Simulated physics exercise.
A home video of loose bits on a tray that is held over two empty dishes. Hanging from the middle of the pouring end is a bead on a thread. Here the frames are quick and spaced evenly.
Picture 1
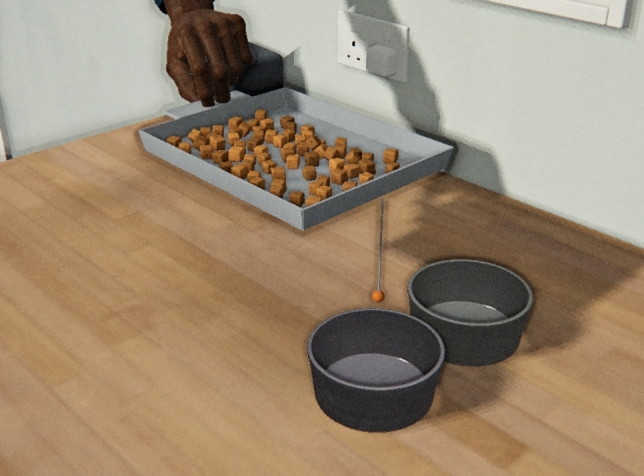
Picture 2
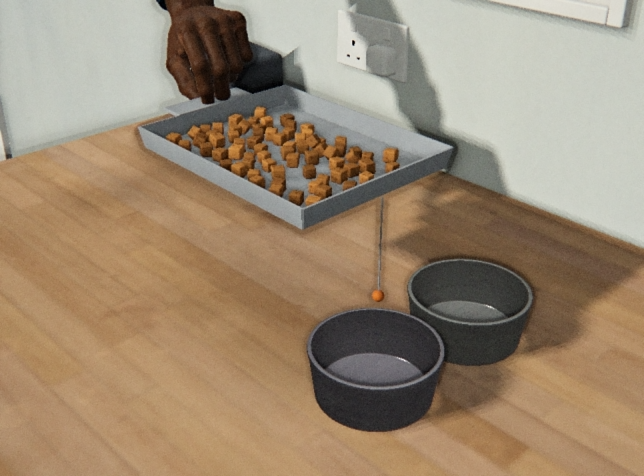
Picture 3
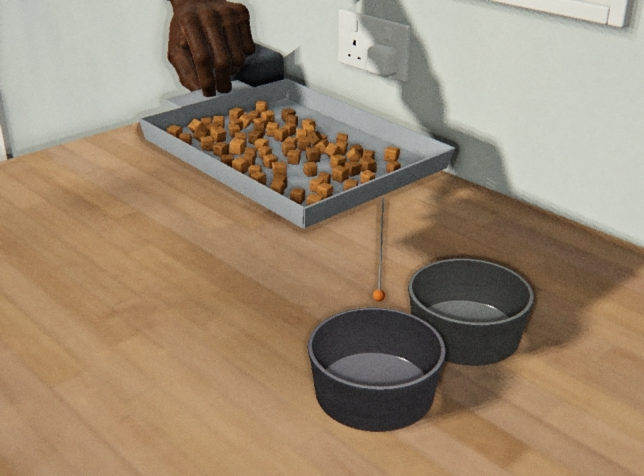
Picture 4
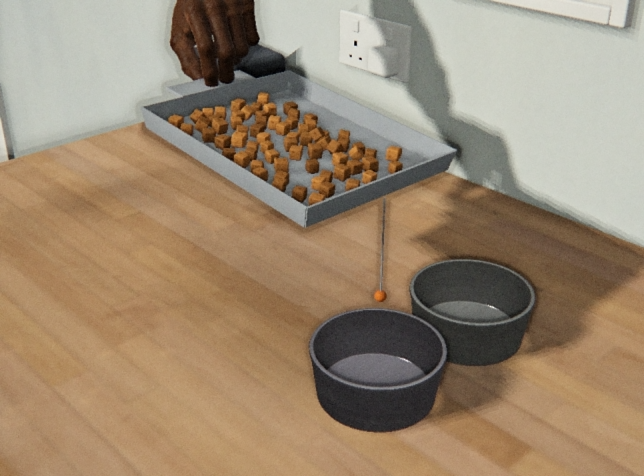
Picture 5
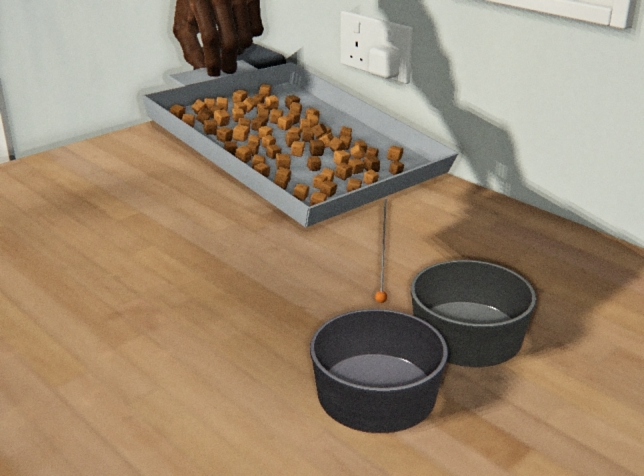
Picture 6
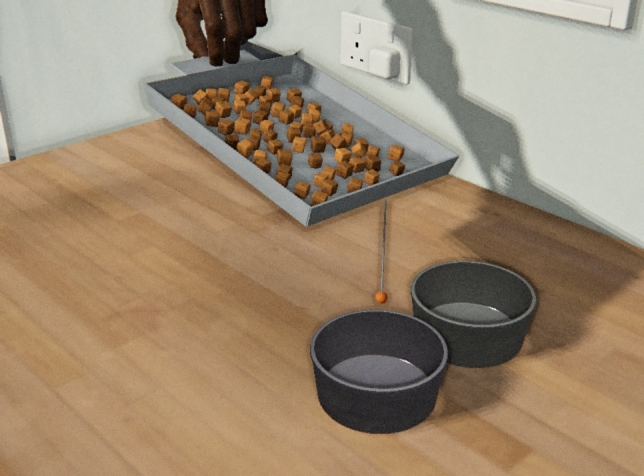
A hand slowly tilts a grey tray of brown cubes above two empty dark dishes.
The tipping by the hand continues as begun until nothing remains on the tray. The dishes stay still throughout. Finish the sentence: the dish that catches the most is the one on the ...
... right.
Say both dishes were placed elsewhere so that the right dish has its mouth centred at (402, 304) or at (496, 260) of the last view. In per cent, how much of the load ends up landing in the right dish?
You'd get 20 in a hundred the first time and 0 in a hundred the second.
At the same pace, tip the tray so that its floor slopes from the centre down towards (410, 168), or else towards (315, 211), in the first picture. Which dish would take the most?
Results - the dish on the right side first, the dish on the left side second.
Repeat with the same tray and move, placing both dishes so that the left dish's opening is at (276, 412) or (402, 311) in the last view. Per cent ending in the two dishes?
You'd get 30 per cent first and 30 per cent second.
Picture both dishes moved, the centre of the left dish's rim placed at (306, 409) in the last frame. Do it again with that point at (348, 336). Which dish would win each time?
Try 1 - the dish at right; try 2 - the dish at right.
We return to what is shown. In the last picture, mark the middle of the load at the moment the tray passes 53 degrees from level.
I'd put it at about (385, 150).
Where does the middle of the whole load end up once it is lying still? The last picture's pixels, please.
Close to (475, 352) in the last picture.
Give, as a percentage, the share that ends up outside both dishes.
Call it some 40 percent of the pieces.
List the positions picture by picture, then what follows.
In the first picture, corners of the pouring end (303, 207) and (447, 147), level; middle of the load (288, 155), brown sugar cubes; left dish (425, 396); right dish (517, 333); bead on its thread (379, 296).
In the second picture, corners of the pouring end (303, 206) and (447, 147), level; middle of the load (288, 153).
In the third picture, corners of the pouring end (304, 205) and (449, 148), tipped barely, lowest at the right corner; middle of the load (289, 149).
In the fourth picture, corners of the pouring end (307, 205) and (451, 150), tipped a little, lowest at the right corner; middle of the load (291, 144).
In the fifth picture, corners of the pouring end (309, 205) and (453, 152), tipped a little, lowest at the right corner; middle of the load (293, 140).
In the sixth picture, corners of the pouring end (311, 204) and (454, 154), tipped a little, lowest at the right corner; middle of the load (294, 135); left dish (428, 397); right dish (520, 334).
Just after the last frame, tray tipped steeply; every one on the tray.
A moment on, tray tipped right over; every one on the tray.
Further on, tray tipped past a quarter turn; roughly a quarter in the left dish; roughly a third in the right dish; roughly a third outside both.
When it is over, tray tipped past a quarter turn; roughly a quarter in the left dish; roughly a third in the right dish; roughly a third outside both.
